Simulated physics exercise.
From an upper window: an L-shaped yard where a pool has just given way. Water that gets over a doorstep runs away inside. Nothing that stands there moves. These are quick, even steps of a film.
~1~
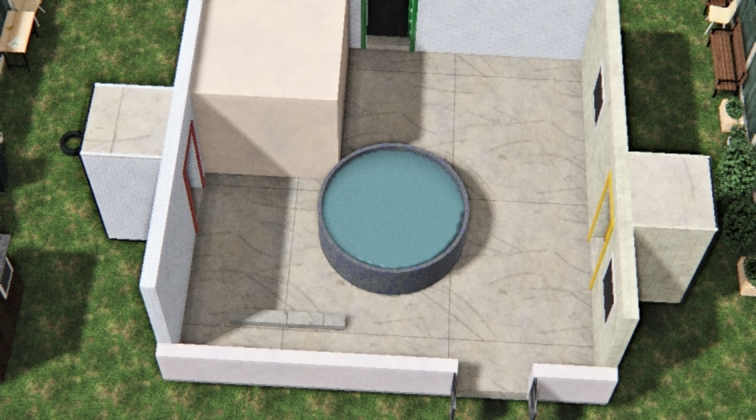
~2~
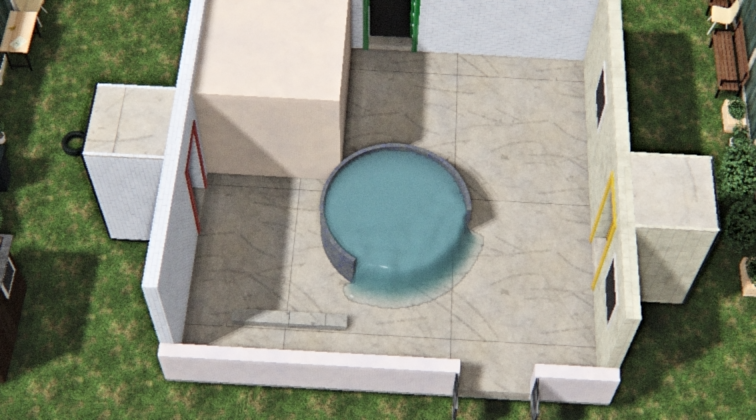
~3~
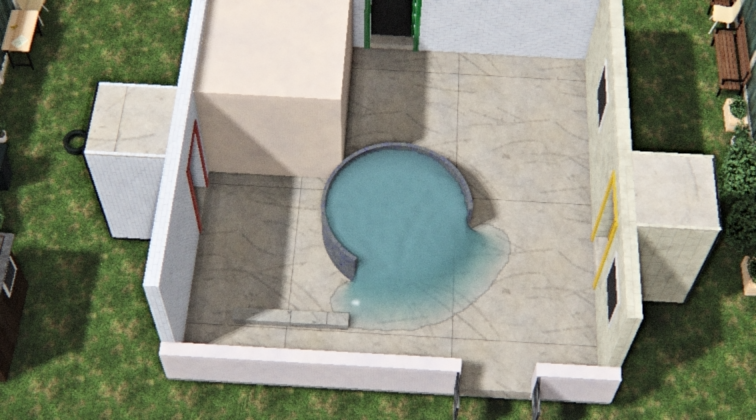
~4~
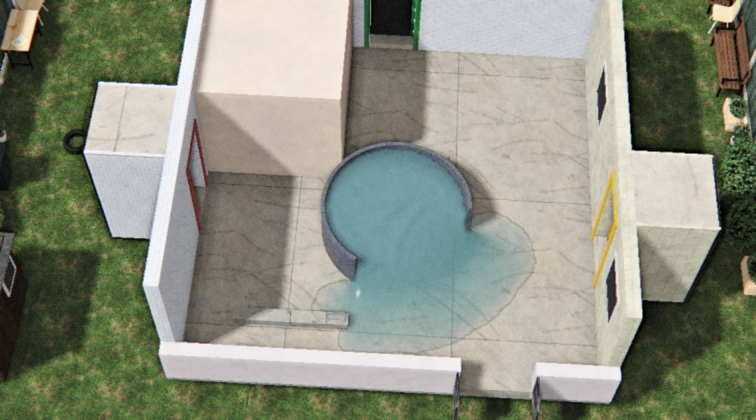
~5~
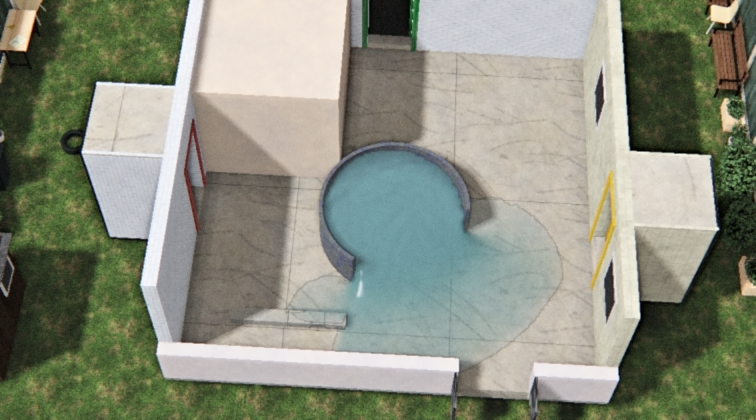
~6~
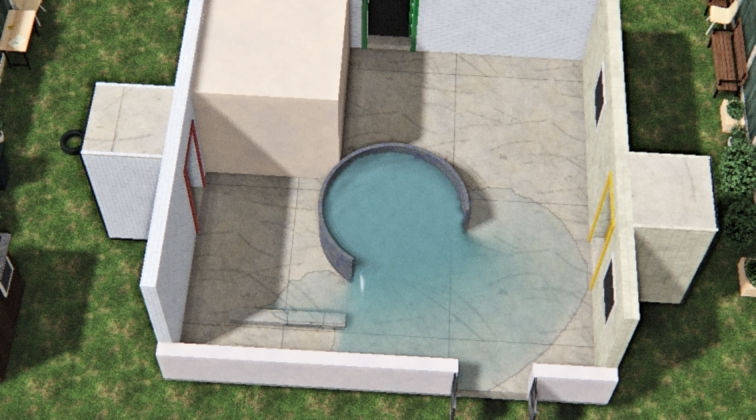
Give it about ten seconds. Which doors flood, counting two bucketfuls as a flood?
One by one: The red door lets in a lot; the yellow door admits no more than that; the green door admits no more than that.
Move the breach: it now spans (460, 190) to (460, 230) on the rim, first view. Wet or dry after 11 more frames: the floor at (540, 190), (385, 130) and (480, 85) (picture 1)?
One after the other: Wet, dry, not flooded.
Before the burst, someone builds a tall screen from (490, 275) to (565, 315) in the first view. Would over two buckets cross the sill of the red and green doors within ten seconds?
Then: The red door takes more, the green door stays under.
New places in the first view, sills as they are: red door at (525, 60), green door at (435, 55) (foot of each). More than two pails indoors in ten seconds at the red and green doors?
The red one is over, the green one holds.
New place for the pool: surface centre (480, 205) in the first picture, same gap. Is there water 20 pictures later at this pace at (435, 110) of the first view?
Verdict: No water.
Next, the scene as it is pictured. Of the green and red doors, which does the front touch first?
I say the red one.
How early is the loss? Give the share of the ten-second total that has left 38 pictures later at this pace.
Near 80 in a hundred.
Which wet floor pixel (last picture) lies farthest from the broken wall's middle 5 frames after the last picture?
Roughly at (185, 314).
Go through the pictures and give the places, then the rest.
The first picture shows still water in the round tank at (393, 208).
In the second picture, the front is at (347, 292), out from the gap at (428, 278).
In the third picture, water pours out at (429, 279) and has run to (340, 317).
In the fourth picture, the front is at (317, 315), out from the gap at (429, 279).
In the fifth picture, water pours out at (426, 280) and has run to (288, 314).
In the sixth picture, the front is at (261, 313), out from the gap at (426, 281).
A moment on, water covers 40 % of the floor; the red door not reached, the yellow door wet at the sill, nothing in, the green door not reached.
Next, water covers 45 % of the floor; the red door wet at the sill, nothing in, the yellow door wet at the sill, nothing in, the green door not reached.
Then, water covers 60 % of the floor; the red door wet at the sill, nothing in, the yellow door wet at the sill, nothing in, the green door not reached.
Later, water covers 95 % of the floor; the red door under two buckets in, the yellow door wet at the sill, nothing in, the green door wet at the sill, nothing in.
In the end, water covers 100 % of the floor; the red door over two buckets in, the yellow door wet at the sill, nothing in, the green door under two buckets in.
